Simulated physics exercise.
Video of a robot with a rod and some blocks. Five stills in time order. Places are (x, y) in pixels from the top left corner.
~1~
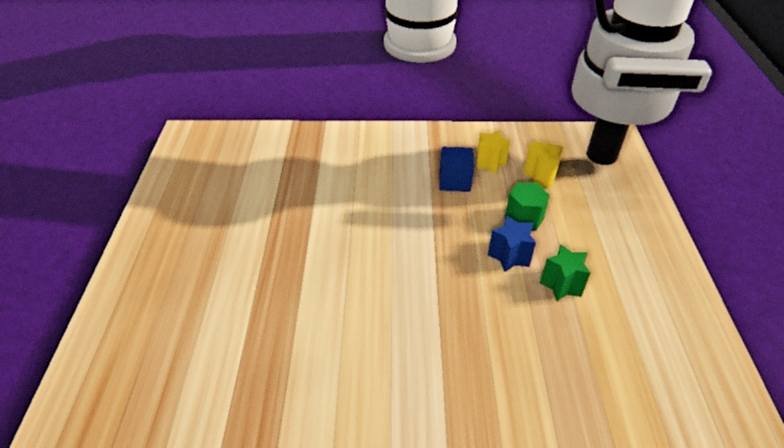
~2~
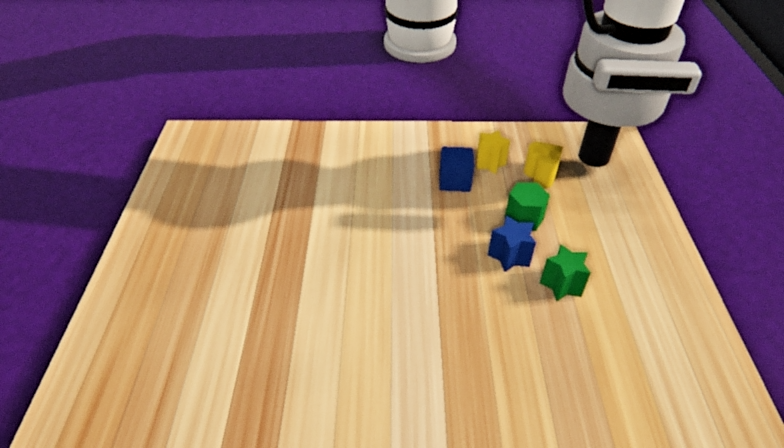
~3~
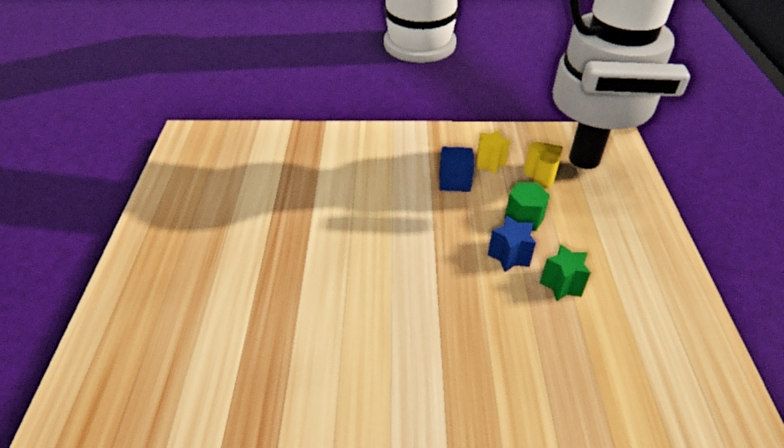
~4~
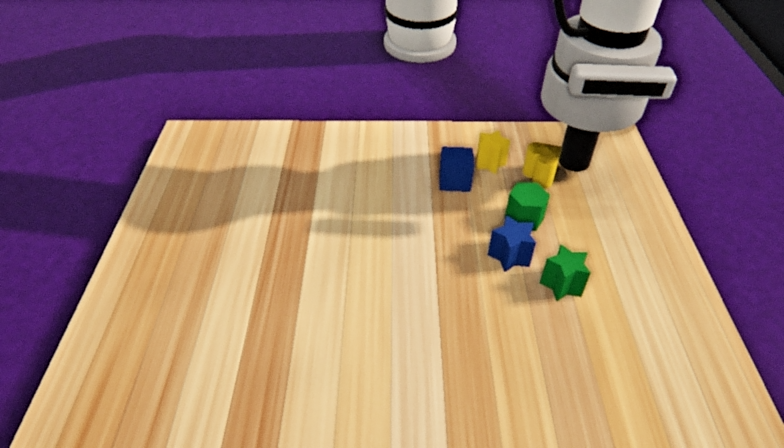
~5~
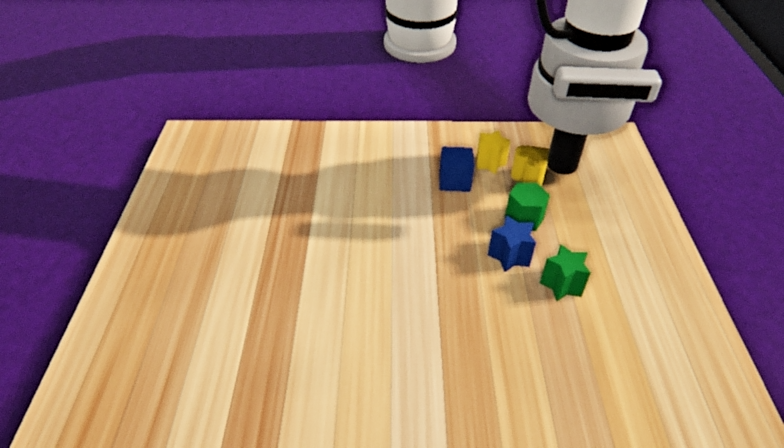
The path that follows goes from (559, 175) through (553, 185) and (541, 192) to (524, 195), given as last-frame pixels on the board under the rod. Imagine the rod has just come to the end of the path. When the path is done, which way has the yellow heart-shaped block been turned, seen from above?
If we look at it from overhead, the yellow heart-shaped block pivots clockwise.
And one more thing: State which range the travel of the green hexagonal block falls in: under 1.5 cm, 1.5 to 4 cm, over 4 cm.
Result: Under 1.5 cm.
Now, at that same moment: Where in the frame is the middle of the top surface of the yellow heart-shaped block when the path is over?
Just about (506, 155).
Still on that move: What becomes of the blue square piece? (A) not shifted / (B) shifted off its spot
Answer: A.
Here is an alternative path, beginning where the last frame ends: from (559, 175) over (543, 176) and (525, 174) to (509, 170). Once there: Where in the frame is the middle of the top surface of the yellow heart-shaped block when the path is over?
The spot you're after is about (495, 158) in the image.
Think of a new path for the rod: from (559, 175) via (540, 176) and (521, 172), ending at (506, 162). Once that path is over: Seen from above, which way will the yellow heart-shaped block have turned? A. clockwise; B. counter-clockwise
My pick is B.
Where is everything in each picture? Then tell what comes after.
In the first frame, lower end of the rod (602, 156), tops of blocks, blue square piece (458, 156), yellow star (494, 139), green hexagonal block (530, 194), yellow heart-shaped block (547, 151).
In the second frame, rod (594, 158), blocks as before.
In the third frame, rod (584, 160), blocks as before.
In the fourth frame, rod (574, 162), blocks as before.
In the fifth frame, rod (562, 165), blue square piece (458, 156), yellow star (494, 139), green hexagonal block (530, 194), yellow heart-shaped block (534, 154).
What follows on the original path. Halfway along, rod (550, 179); yellow heart-shaped block (523, 156), turned 20° clockwise.
At the end, rod (526, 185); blue square piece not moved; yellow star (490, 138), turned 20° clockwise; green hexagonal block not moved; yellow heart-shaped block (506, 155), turned 40° clockwise.
